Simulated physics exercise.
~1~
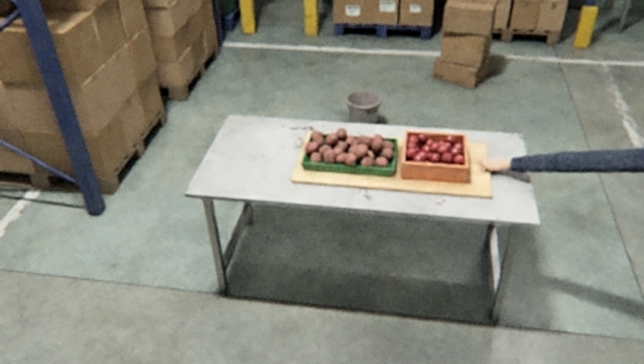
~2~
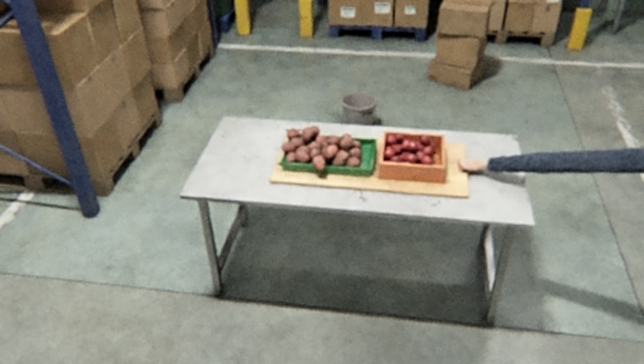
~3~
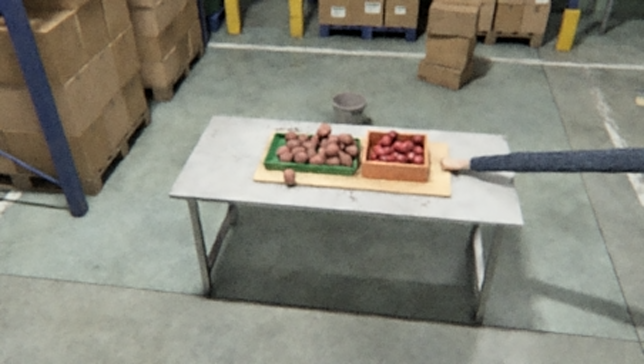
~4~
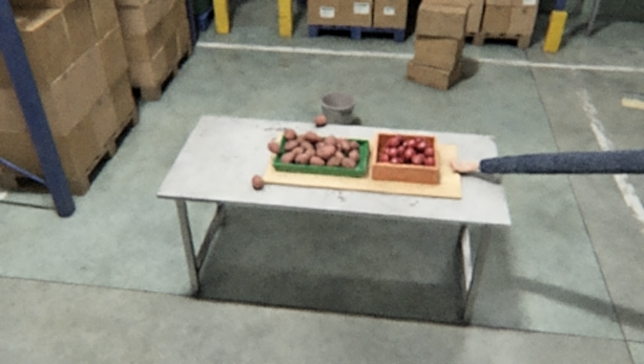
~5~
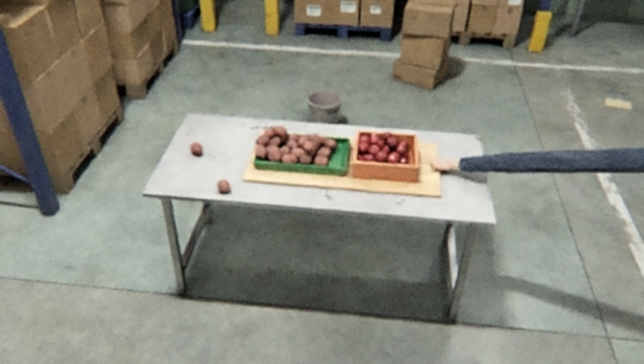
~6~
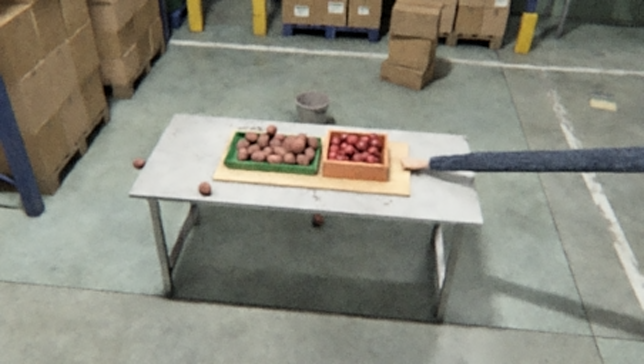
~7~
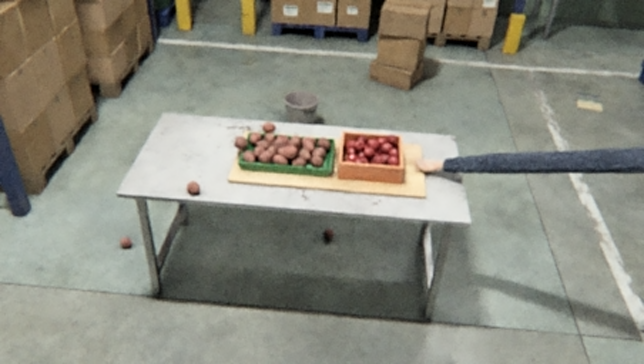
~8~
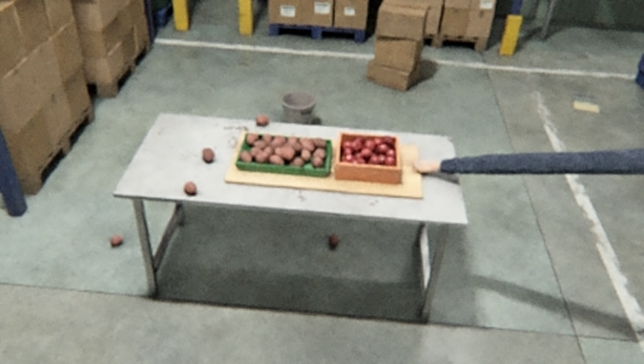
Red potatoes spilling from a green basket onto table and floor as an arm slides the board, red apples staying in place.
